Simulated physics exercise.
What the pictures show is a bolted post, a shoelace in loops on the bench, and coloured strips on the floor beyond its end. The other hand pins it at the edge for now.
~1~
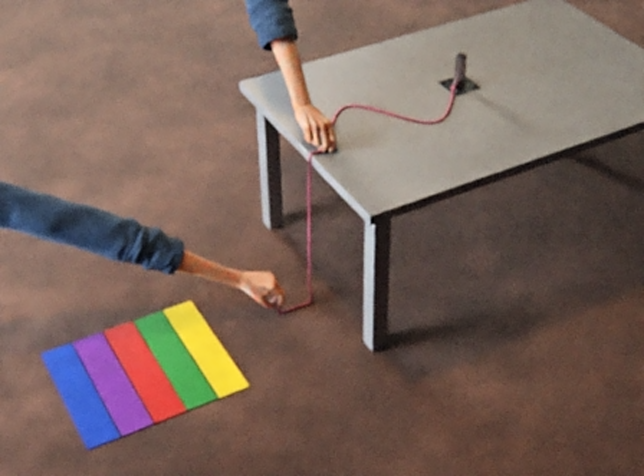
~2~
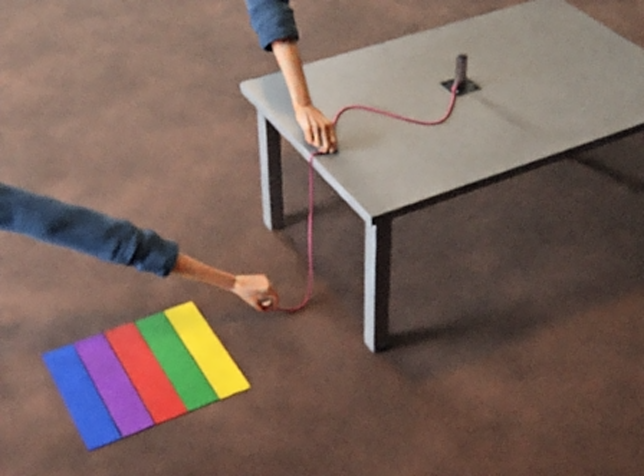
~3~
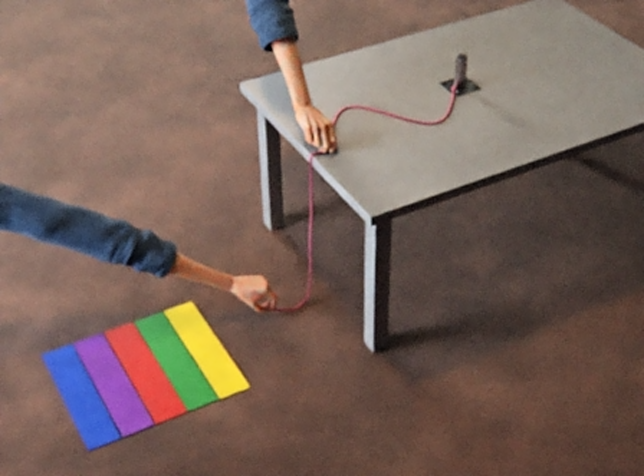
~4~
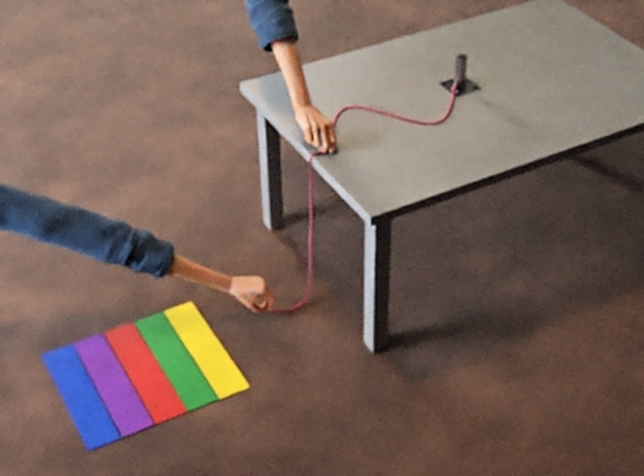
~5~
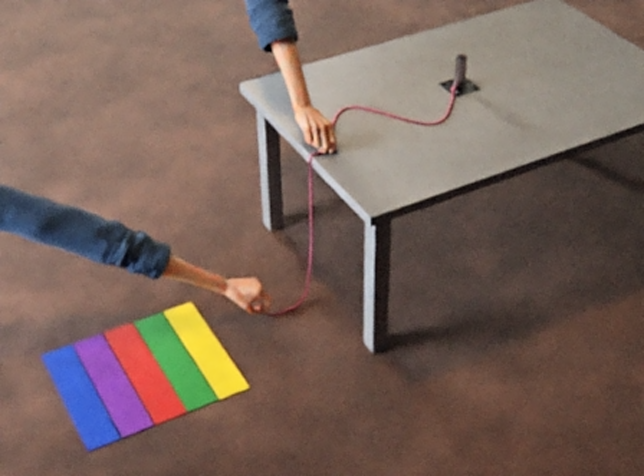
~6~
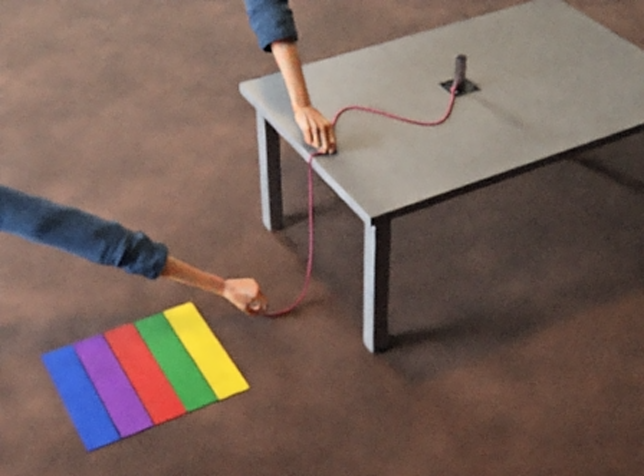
One hand pinned a red cord at the edge of a gray table while another, low on the left, held its hanging end and drew it slightly left, near a mat of coloured stripes.
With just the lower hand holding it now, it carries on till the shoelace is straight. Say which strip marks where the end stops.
The blue strip marks it.
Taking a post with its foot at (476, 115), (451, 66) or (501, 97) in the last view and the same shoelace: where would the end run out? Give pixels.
Try by try: (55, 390), (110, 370) and (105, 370).
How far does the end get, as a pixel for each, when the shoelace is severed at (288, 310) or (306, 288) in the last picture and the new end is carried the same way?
Roughly (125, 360), then roughly (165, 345).
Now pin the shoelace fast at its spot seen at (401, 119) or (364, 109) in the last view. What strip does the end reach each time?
First try purple, second try red.
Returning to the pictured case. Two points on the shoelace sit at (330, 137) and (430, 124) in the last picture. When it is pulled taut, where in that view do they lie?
They finish at (275, 178) and (393, 113) respectively.
Soon after, end near (138, 358); over red.
After that, end near (99, 372); over purple.
At the stop, end near (75, 381); over blue. It halts on the blue strip.
